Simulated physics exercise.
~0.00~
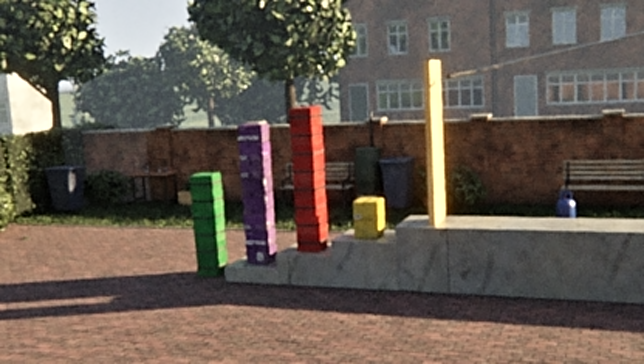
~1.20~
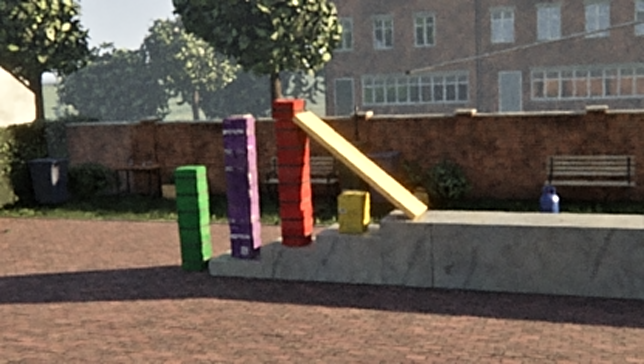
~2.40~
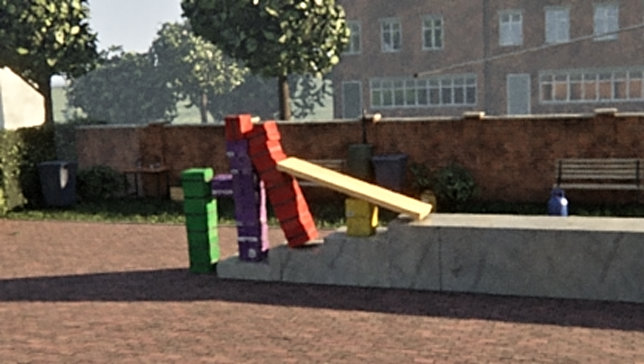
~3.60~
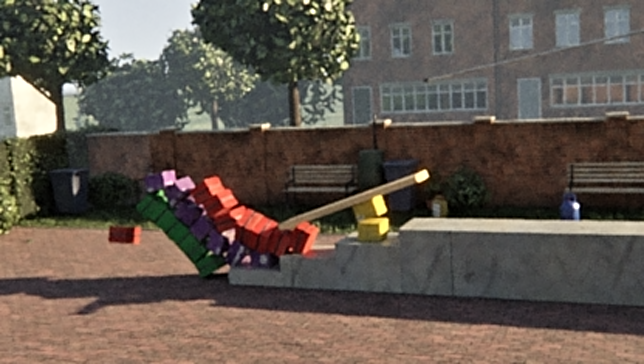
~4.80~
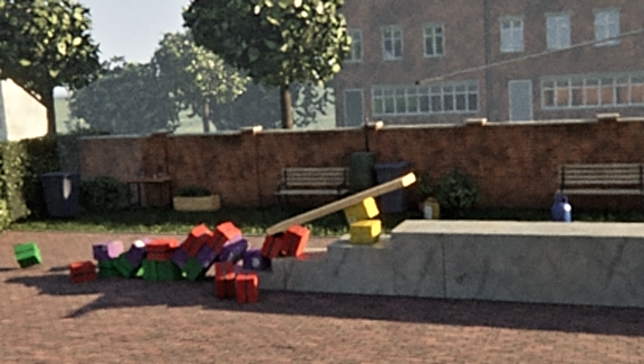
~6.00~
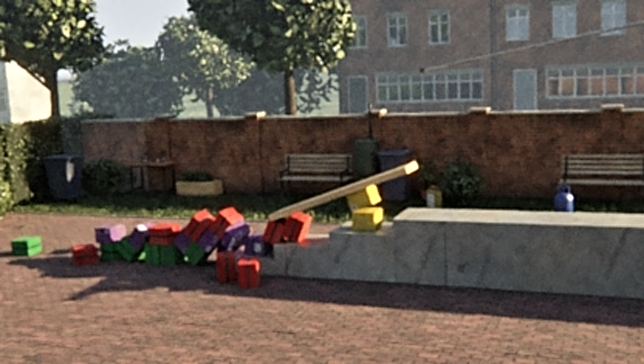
A long grey stone platform with steps descending to the left stands in a brick-paved yard, seen from the side by a slightly swaying camera, with a brick wall, benches and trees behind. Green, purple, red and short yellow stacks of boxes line up left of an upright pale board. The board tips left over the yellow stack and strikes the red one. The red stack leans into the purple, which topples against the green, and all three collapse leftward, scattering boxes across the paving. The board finally rests sloping down to the left, propped on the still-standing yellow pair, its upper box tilted.
